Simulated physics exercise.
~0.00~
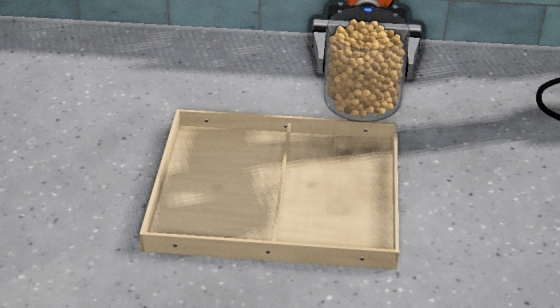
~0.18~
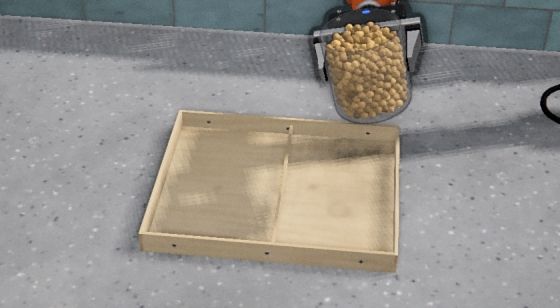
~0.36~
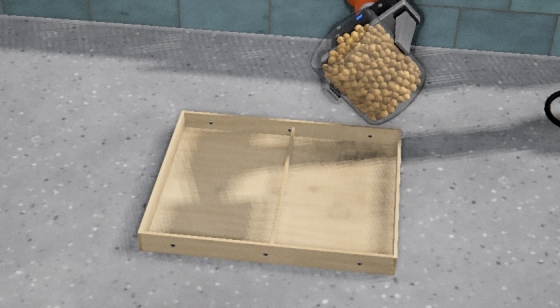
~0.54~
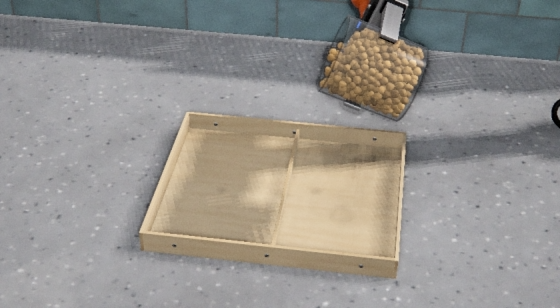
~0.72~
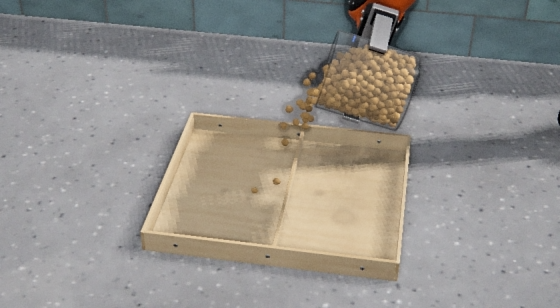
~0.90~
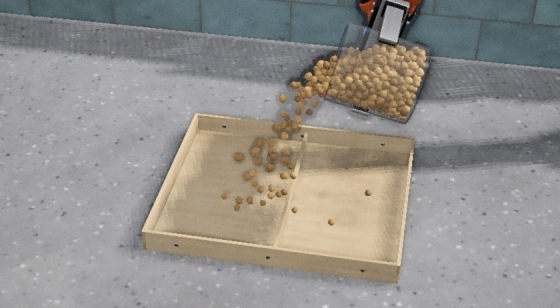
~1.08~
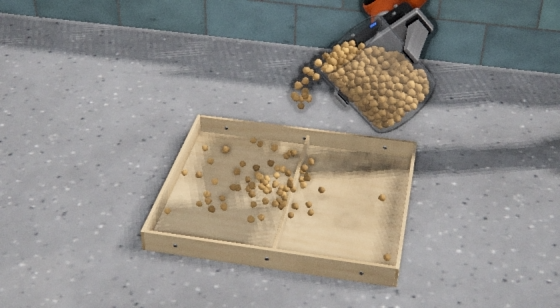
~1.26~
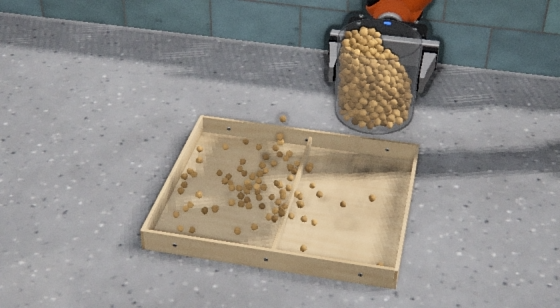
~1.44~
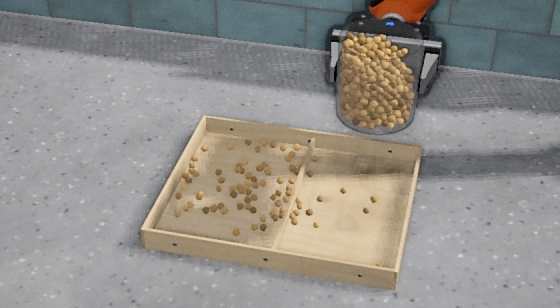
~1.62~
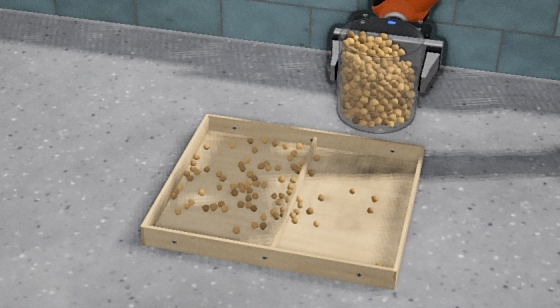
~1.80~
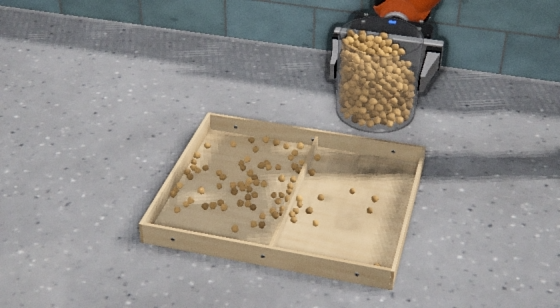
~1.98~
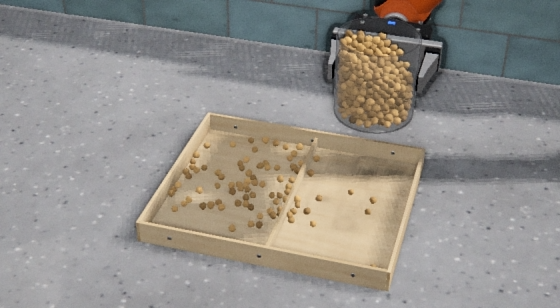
A clear tumbler full of round tan chickpeas, held by a robot gripper, hangs upright beyond a shallow wooden tray split in two by a low divider. It leans over further and further toward the left until it lies nearly on its side. Chickpeas begin to trickle over its lip, then tumble down in a loose stream, bouncing and scattering across the tray. The gripper swings the tumbler back upright, cutting off the flow as the last few pieces drop. The tumbler then stays still, mostly full, while scattered chickpeas rest in the tray, more of them left of the divider.
